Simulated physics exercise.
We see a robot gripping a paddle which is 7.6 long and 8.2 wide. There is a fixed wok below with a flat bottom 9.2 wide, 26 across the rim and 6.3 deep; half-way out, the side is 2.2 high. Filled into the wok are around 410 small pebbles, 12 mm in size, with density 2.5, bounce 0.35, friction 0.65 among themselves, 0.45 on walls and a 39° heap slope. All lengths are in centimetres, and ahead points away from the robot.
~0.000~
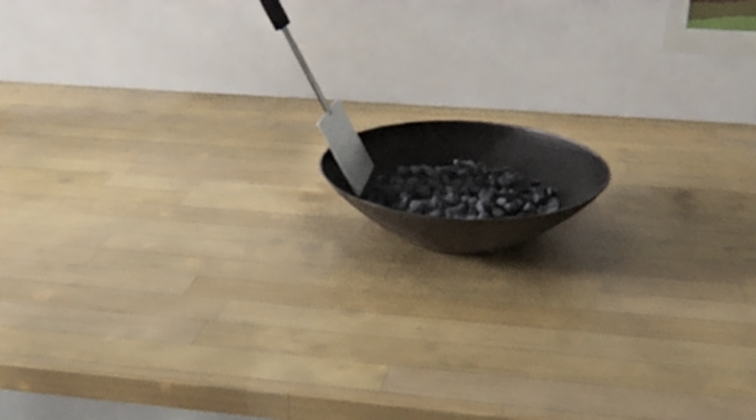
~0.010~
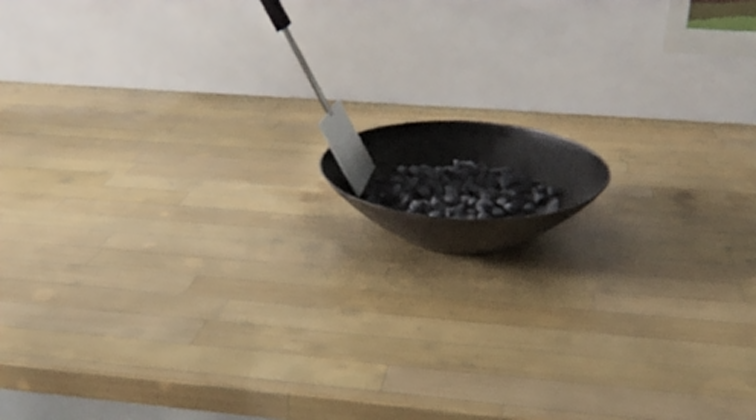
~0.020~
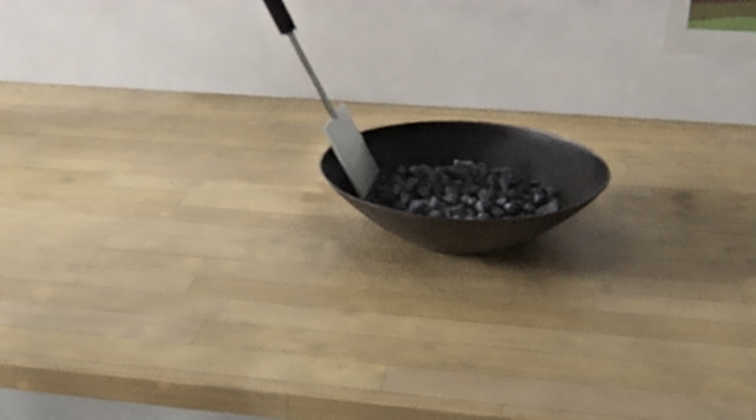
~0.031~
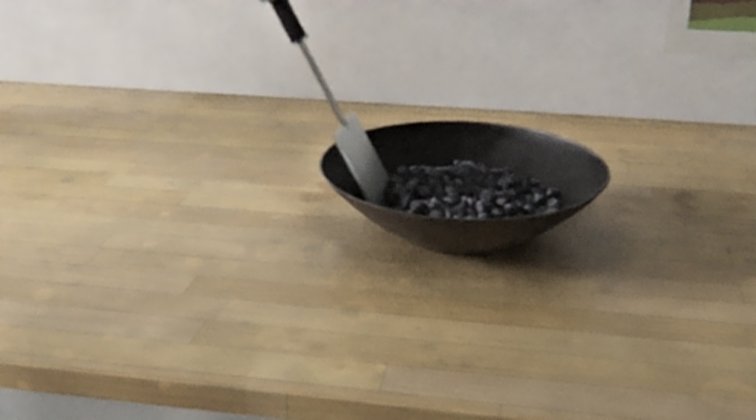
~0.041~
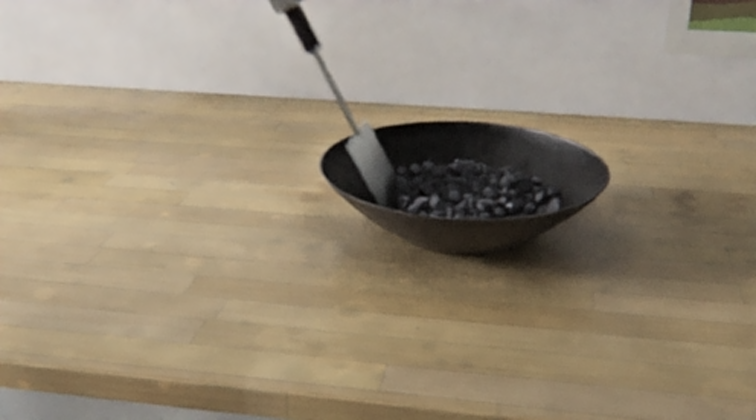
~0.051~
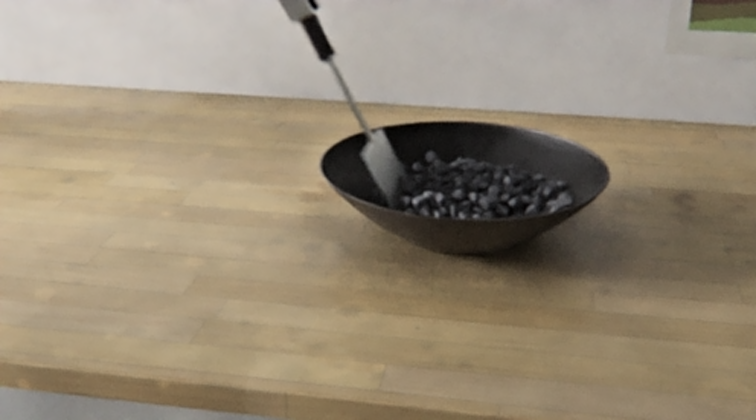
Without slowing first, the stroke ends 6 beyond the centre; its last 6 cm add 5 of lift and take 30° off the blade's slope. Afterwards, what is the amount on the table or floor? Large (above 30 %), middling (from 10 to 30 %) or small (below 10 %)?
Large; above 30 %.
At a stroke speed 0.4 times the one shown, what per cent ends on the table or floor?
Near 10 in a hundred.
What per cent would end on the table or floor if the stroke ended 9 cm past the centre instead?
That would be something like 60 in a hundred.
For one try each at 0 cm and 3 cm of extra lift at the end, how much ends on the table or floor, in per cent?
Result, in order: Approx. 35 % and 50 %.
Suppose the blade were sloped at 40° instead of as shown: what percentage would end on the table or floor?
In that case around 35 per cent.
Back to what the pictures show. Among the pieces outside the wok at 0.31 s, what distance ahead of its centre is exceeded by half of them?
22 cm.
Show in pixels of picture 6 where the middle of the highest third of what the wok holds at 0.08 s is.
At about (505, 187).
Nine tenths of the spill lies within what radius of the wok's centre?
It comes out at close to 50 centimetres.
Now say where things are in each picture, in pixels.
The first picture shows paddle top edge at (328, 110), sloping 62°; upper third of the load around (464, 193), from x 370 to 555, top at y 165; 412 in the wok.
The second picture shows paddle top edge at (329, 111), sloping 62°; upper third of the load around (464, 193), from x 370 to 555, top at y 165.
The third picture shows paddle top edge at (333, 115), sloping 62°; upper third of the load around (464, 193), from x 370 to 555, top at y 165.
The fourth picture shows paddle top edge at (344, 123), sloping 62°; upper third of the load around (467, 193), from x 370 to 555, top at y 165.
The fifth picture shows paddle top edge at (357, 132), sloping 62°; upper third of the load around (468, 191), from x 375 to 555, top at y 165.
The sixth picture shows paddle top edge at (372, 140), sloping 62°; upper third of the load around (473, 190), from x 375 to 565, top at y 160; 412 in the wok.
After 0.08 s, sloping 62°, highest piece 7 above the table; 412 in the wok.
After 0.10 s, sloping 53°, highest piece 8 above the table; 408 in the wok, 4 on the blade or in flight.
After 0.31 s, sloping 32°, highest piece 19 above the table; 259 in the wok, 74 on the table or floor, 79 on the blade or in flight.
After 1.36 s, sloping 32°, highest piece 7 above the table; 259 in the wok, 153 on the table or floor.
At rest, 259 in the wok, 153 on the table or floor. That is 37 % on the table or floor.
